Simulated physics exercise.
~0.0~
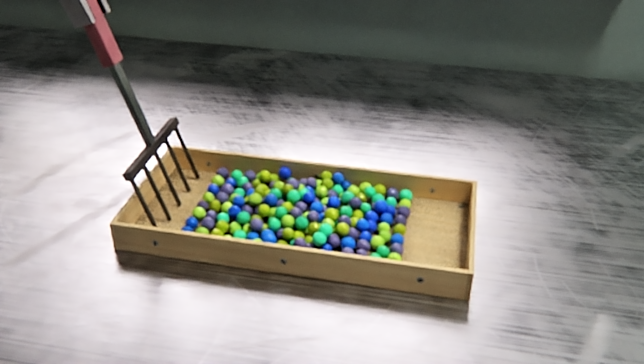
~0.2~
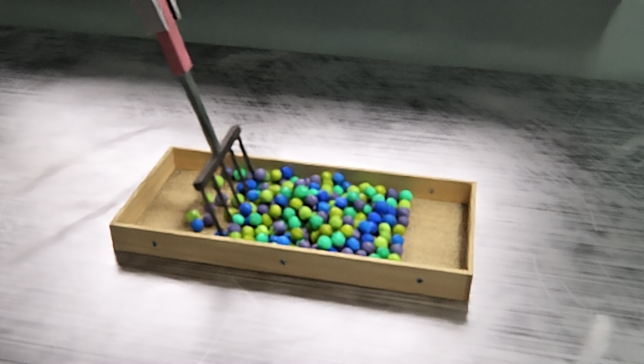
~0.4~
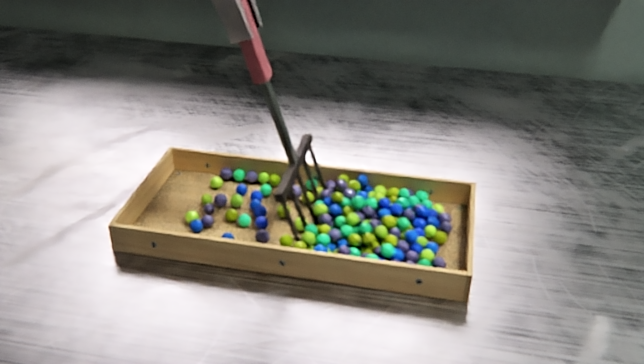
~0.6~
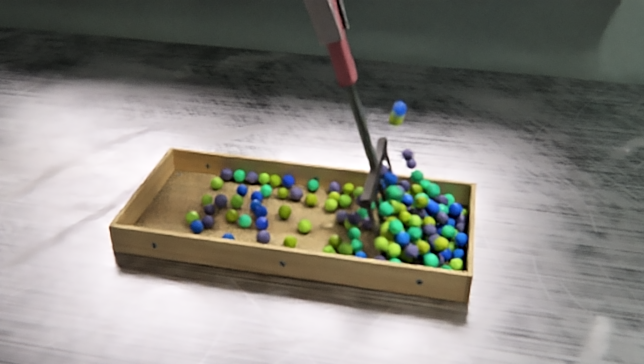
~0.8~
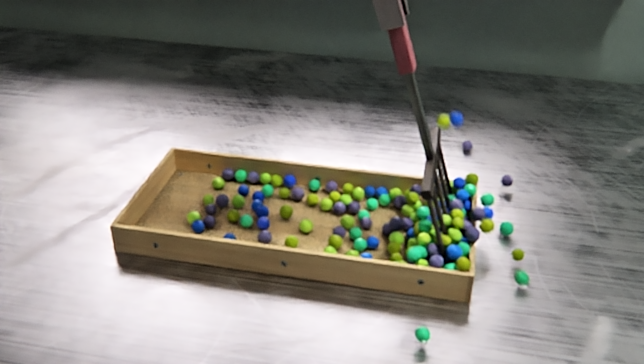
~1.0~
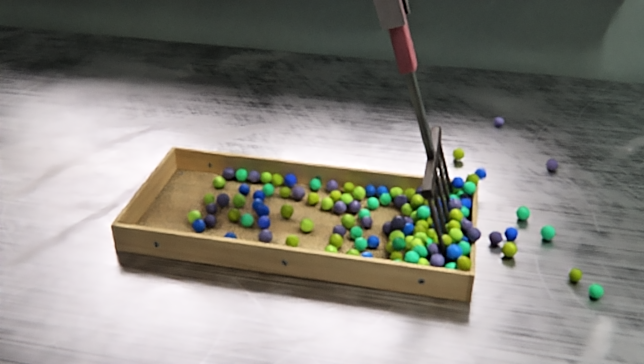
At the start, a dark comb held by a robotic arm stands at the left end of a shallow wooden tray filled with small blue, green, yellow-green and purple balls. The comb sweeps right through them, leaning as it pushes many along and leaving others scattered behind. The balls bunch up toward the right end, and a few pop into the air. As the comb reaches that end, several spill over the edge onto the grey surface. Finally, the comb stays there beside the crowded balls, with most still inside the unmoved tray and a small share lying outside.
